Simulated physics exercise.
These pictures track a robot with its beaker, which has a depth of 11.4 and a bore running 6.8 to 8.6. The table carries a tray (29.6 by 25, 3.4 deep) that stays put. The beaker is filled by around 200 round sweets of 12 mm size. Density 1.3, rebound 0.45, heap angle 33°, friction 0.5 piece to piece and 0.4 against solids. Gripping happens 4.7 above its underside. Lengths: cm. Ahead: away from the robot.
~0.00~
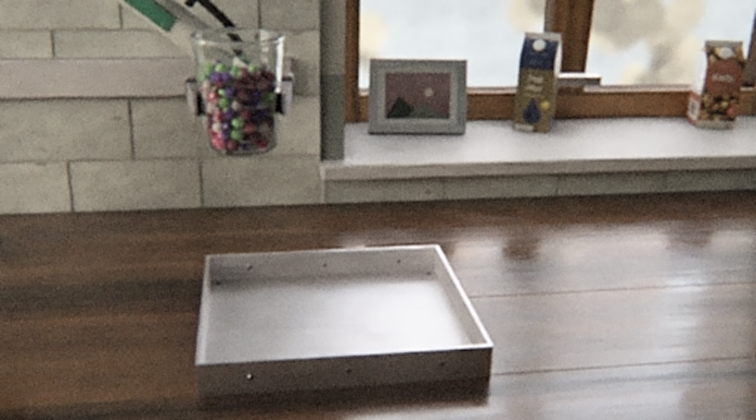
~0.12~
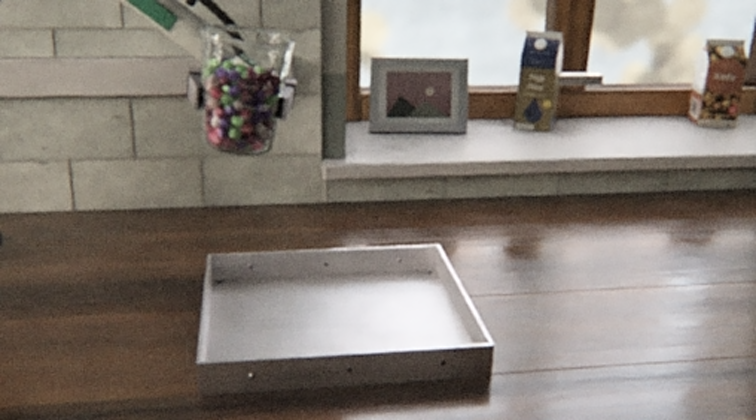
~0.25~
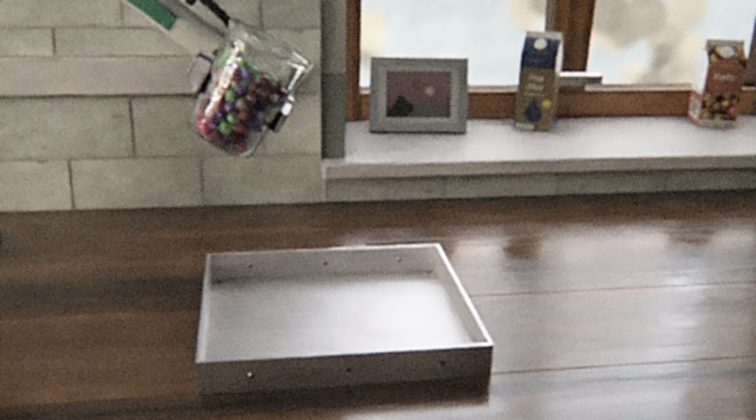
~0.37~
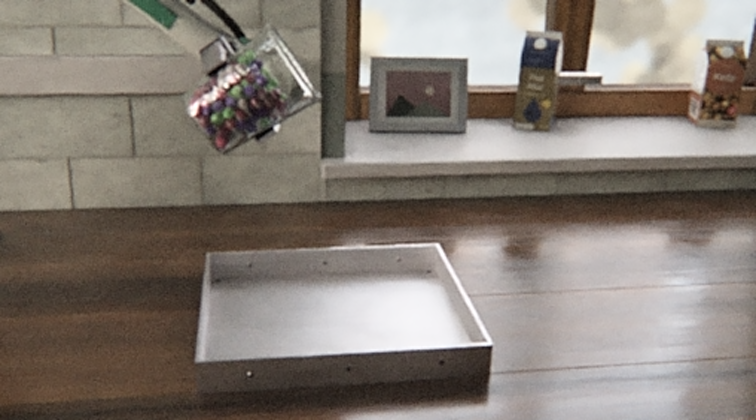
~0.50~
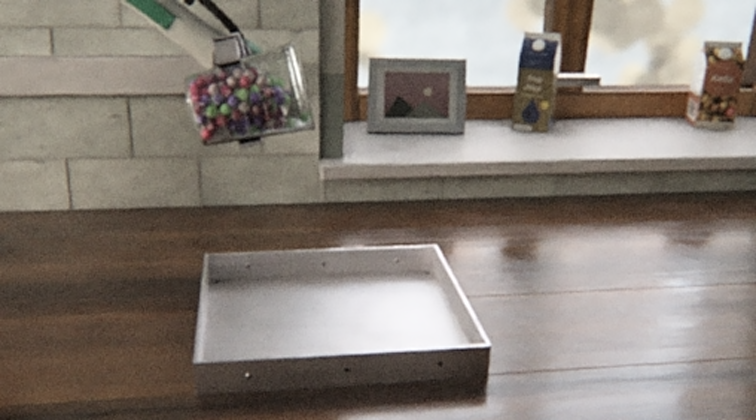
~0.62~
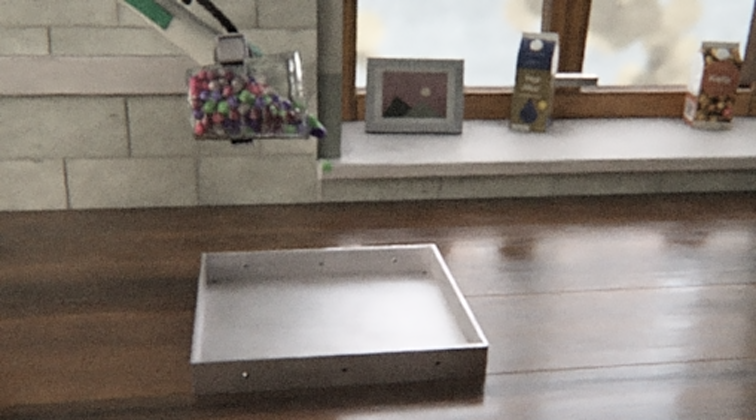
The video shows a robot gripper holding a clear beaker of colourful round sweets above a wooden table with an empty tray, steadily tilting it rightward from upright to nearly horizontal as the sweets shift toward its mouth.
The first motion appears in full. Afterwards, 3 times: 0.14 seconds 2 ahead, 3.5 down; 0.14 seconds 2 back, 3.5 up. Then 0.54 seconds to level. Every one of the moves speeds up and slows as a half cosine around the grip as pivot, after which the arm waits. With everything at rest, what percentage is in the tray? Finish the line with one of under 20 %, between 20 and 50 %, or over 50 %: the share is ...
The share is between 20 and 50 %.
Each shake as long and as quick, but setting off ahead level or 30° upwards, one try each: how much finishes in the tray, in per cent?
Some 75 and 85 per cent.
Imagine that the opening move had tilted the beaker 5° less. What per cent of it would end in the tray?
Estimate: Close to 10 per cent.
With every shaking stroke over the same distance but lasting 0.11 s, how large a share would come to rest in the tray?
In that case about 30 in a hundred.
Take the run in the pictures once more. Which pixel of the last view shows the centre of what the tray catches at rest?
Estimated centre at around (370, 314).
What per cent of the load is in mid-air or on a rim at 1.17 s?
Some 6 percent.
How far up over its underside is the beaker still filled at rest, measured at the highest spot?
Roughly 8.5 centimetres.
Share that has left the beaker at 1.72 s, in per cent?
Some 30 per cent.
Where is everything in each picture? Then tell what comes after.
The first picture shows beaker middle at (240, 93), level; upper third of the load around (241, 78), from x 205 to 270, top at y 60; 203 in the beaker.
The second picture shows beaker middle at (242, 92), tilted 8° forward; upper third of the load around (244, 77), from x 210 to 275, top at y 60.
The third picture shows beaker middle at (246, 92), tilted 29° forward; upper third of the load around (245, 79), from x 200 to 280, top at y 55.
The fourth picture shows beaker middle at (249, 95), tilted 56° forward; upper third of the load around (247, 82), from x 195 to 285, top at y 55.
The fifth picture shows beaker middle at (249, 99), tilted 77° forward; upper third of the load around (240, 87), from x 195 to 305, top at y 70.
The sixth picture shows beaker middle at (247, 100), tilted 85° forward; upper third of the load around (228, 90), from x 195 to 325, top at y 75; 202 in the beaker, 1 in flight or on a rim.
After 1.17 s, tilted 85° forward, highest piece 28 above the table; 167 in the beaker, 24 in the tray, 12 in flight or on a rim.
After 1.72 s, tilted 44° forward, highest piece 30 above the table; 144 in the beaker, 57 in the tray, 2 in flight or on a rim.
After 2.20 s, level, highest piece 31 above the table; 144 in the beaker, 59 in the tray.
After 3.25 s, level, highest piece 31 above the table; 144 in the beaker, 59 in the tray.
At rest, 144 in the beaker, 59 in the tray. That is 29 % in the tray.
